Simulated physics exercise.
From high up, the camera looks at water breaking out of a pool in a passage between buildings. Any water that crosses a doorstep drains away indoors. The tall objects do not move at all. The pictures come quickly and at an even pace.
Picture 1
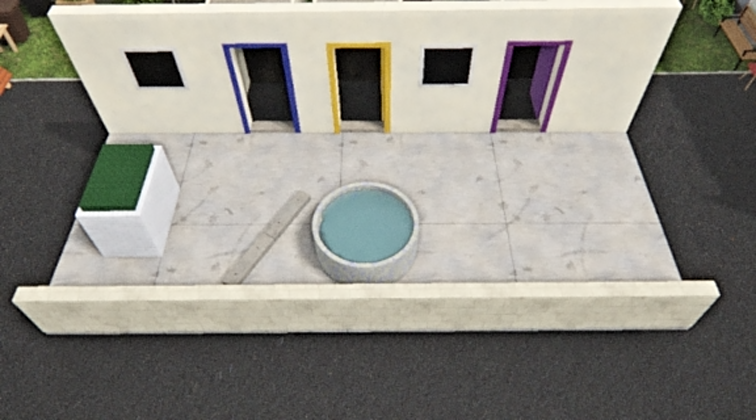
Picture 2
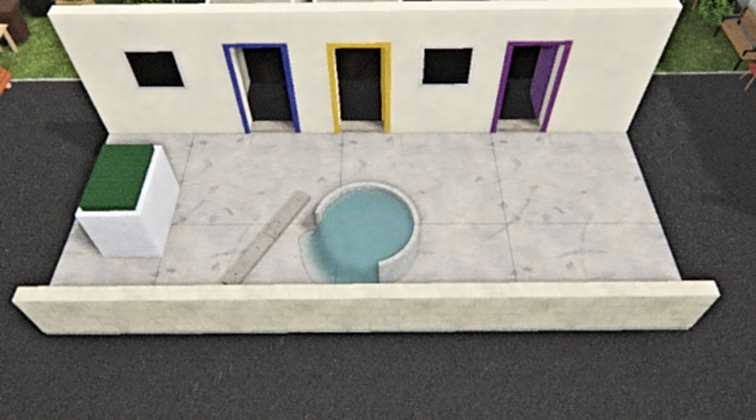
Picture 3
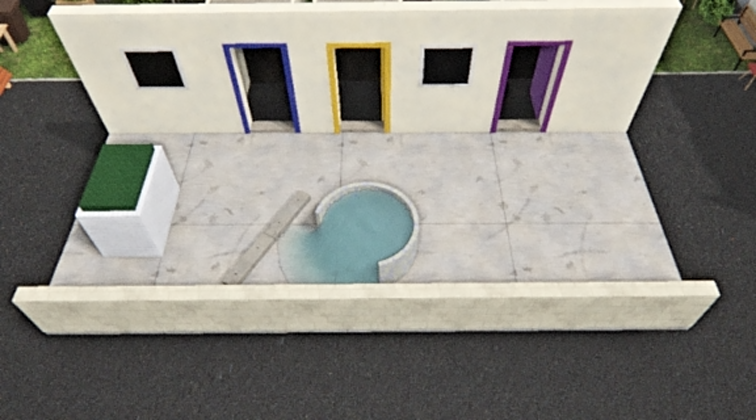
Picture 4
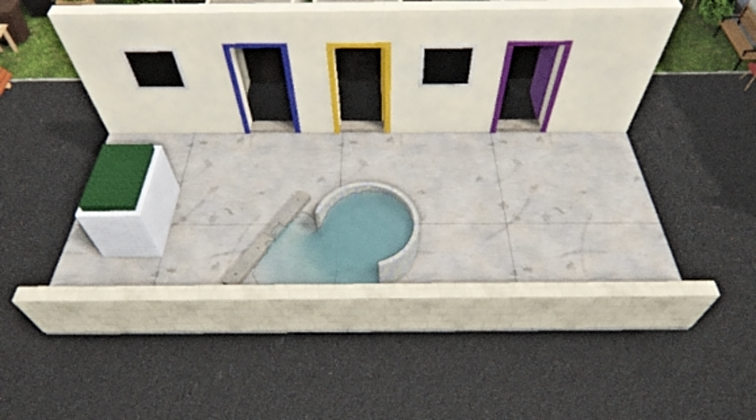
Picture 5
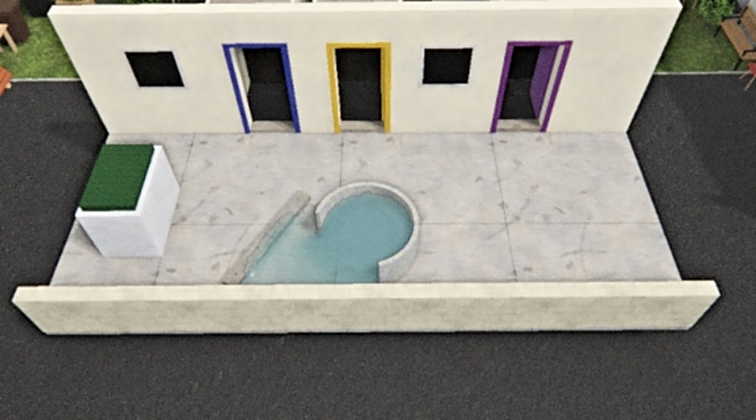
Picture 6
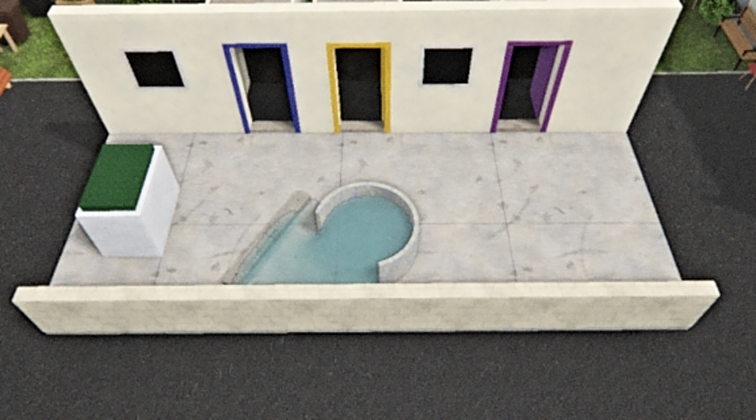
The footage shows a round, stone-rimmed pool in a pale paved courtyard, full and still, before its near left side opens and blue water pours out, spreading left across the paving to the long slab lying beside it.
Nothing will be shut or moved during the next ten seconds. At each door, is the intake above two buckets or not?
Yellow door: Not above, purple door: Not above, blue door: Not above.
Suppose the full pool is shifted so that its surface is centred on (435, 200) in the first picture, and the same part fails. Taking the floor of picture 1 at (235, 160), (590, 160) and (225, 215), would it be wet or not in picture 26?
I'd say still dry for the first, still dry for the second and swamped for the third.
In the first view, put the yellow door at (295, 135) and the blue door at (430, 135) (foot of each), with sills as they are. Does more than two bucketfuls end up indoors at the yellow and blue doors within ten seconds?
For yellow it remains below, and for blue it remains below.
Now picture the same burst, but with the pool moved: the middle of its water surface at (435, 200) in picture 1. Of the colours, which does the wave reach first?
The blue door.
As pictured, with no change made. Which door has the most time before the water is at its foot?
Door: The door marked purple.
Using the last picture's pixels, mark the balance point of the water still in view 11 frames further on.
The water centres close to (300, 268).
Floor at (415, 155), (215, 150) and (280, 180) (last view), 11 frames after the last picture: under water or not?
First spot spared, second spot spared, third spot spared.
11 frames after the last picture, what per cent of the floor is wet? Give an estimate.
It comes to roughly 30 in a hundred.
A moment on, water covers 20 % of the floor; the yellow door not reached, the purple door not reached, the blue door not reached.
Next, water covers 30 % of the floor; the yellow door not reached, the purple door not reached, the blue door not reached.
Then, water covers 45 % of the floor; the yellow door not reached, the purple door not reached, the blue door not reached.
Later, water covers 45 % of the floor; the yellow door wet at the sill, nothing in, the purple door wet at the sill, nothing in, the blue door wet at the sill, nothing in.
In the end, water covers 55 % of the floor; the yellow door wet at the sill, nothing in, the purple door wet at the sill, nothing in, the blue door wet at the sill, nothing in.
